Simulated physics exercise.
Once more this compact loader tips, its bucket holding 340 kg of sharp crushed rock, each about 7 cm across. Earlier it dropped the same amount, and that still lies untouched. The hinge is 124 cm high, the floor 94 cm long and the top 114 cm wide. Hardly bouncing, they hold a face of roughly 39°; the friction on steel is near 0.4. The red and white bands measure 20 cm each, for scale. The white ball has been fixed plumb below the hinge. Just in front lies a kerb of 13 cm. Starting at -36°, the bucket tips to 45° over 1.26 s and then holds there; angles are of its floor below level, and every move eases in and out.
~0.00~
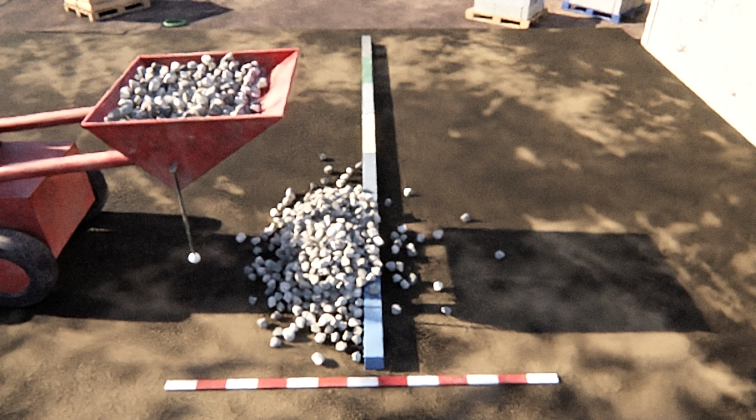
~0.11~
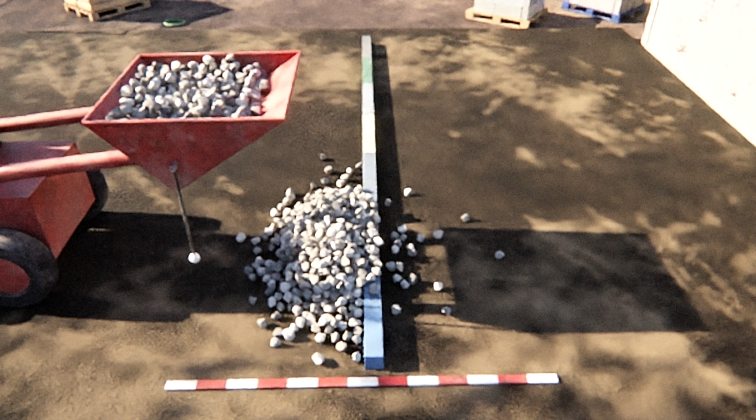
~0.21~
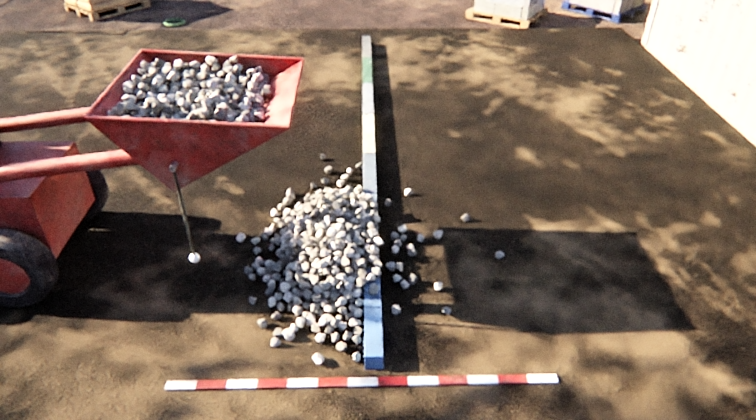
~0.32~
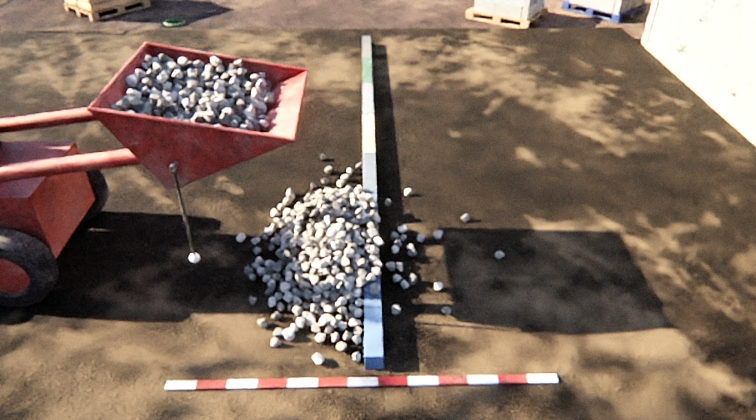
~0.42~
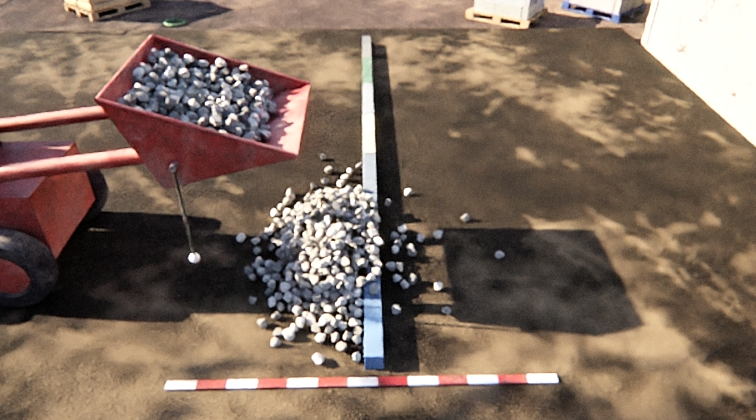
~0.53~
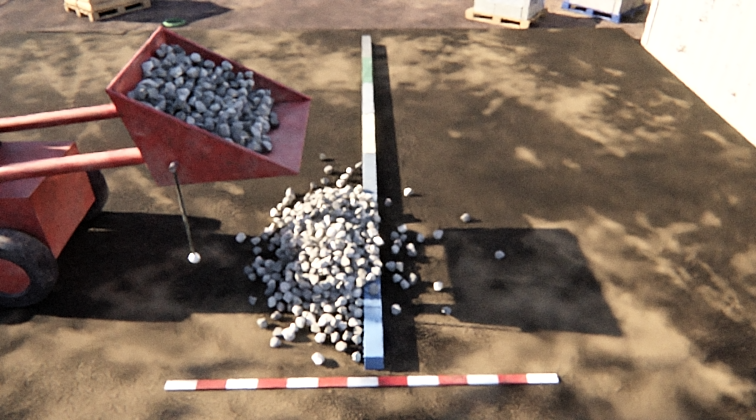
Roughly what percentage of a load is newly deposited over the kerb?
Around 5 per cent of a load is newly deposited there.
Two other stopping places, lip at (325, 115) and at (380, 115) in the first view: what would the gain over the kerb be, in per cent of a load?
First place: Roughly 30 %; second place: Roughly 85 %.
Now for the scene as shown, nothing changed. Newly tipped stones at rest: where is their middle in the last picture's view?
Roughly at (301, 238) in the last picture.
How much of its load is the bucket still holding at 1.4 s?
It still holds about 55 per cent.
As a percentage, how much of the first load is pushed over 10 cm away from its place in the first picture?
5 per cent.
After 0.9 s the floor is at 32°; in per cent of one load, 100 in the bucket, 96 on this side of the kerb, 4 over the kerb; the foremost stones are at (441, 246).
After 1.4 s the floor is at 45°; in per cent of one load, 55 in the bucket, 142 on this side of the kerb, 4 over the kerb; the foremost stones are at (441, 246).
After 1.7 s the floor is at 45°; in per cent of one load, 5 in the bucket, 191 on this side of the kerb, 4 over the kerb; the foremost stones are at (441, 246).
After 4.3 s the floor is at 45°; in per cent of one load, 0 in the bucket, 192 on this side of the kerb, 8 over the kerb; the foremost stones are at (458, 252). Net gain over the kerb, 5.
